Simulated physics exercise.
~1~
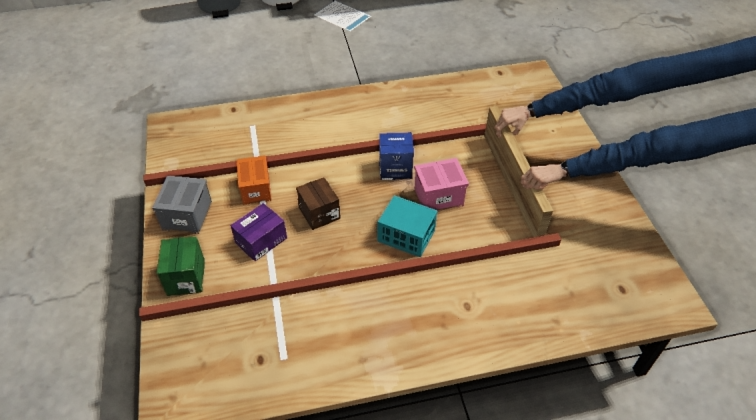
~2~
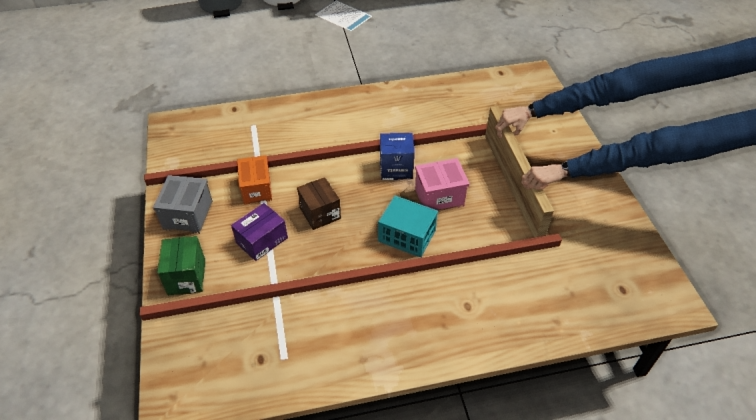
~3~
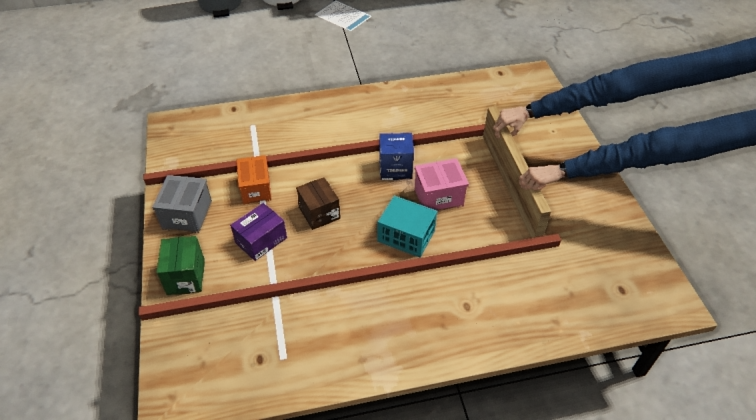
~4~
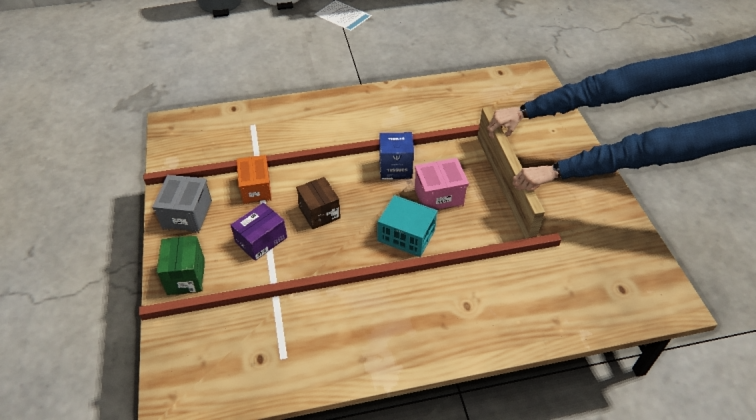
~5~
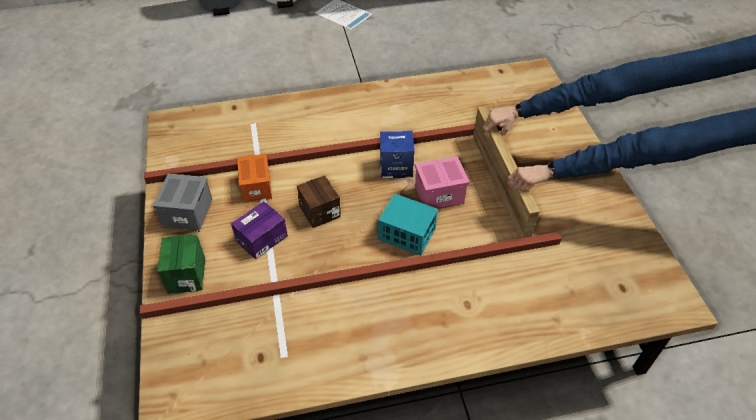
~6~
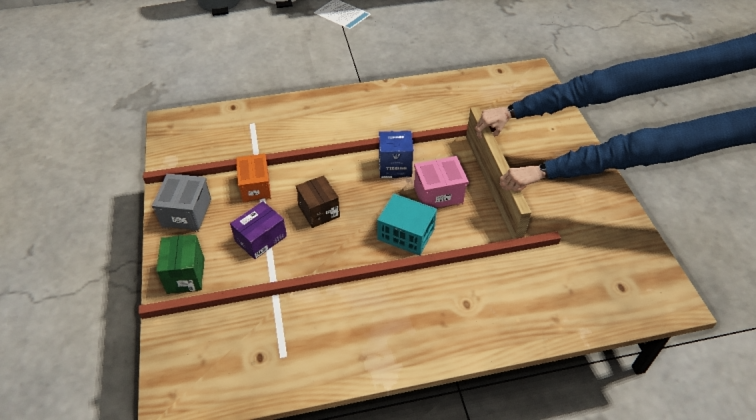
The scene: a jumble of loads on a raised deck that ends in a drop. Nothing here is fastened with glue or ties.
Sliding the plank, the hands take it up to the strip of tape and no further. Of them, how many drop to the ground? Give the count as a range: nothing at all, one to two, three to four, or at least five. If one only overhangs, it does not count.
The count is nothing at all.
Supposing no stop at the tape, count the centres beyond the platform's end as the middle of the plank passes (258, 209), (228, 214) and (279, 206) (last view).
Middles past end - pos 1: 0, pos 2: 2, pos 3: 0.
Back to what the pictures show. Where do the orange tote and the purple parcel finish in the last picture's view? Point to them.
The orange tote settles near (210, 185); as for the purple parcel, near (201, 253).
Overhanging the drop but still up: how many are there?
The tally is 1.
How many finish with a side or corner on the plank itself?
3 of them.
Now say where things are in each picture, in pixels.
In the first frame, green box (182, 266); grey tote (184, 205); purple parcel (259, 232); plank (515, 170); tape (266, 225).
In the second frame, grey tote (184, 204); plank (516, 170).
In the third frame, purple parcel (259, 232); blue box (396, 157).
In the fourth frame, green box (182, 265); brown parcel (319, 203).
In the fifth frame, grey tote (184, 203); orange tote (255, 178).
In the sixth frame, green box (181, 264); grey tote (183, 203); purple parcel (259, 230); plank (496, 171); tape (265, 223).
Soon after, none off yet; green box at rest near (181, 264); grey tote at rest near (183, 203); purple parcel at rest near (259, 230).
After that, none off yet; green box at rest near (181, 264); grey tote at rest near (183, 203); purple parcel displaced a little near (253, 233).
In the end, the number that fall off is zero.
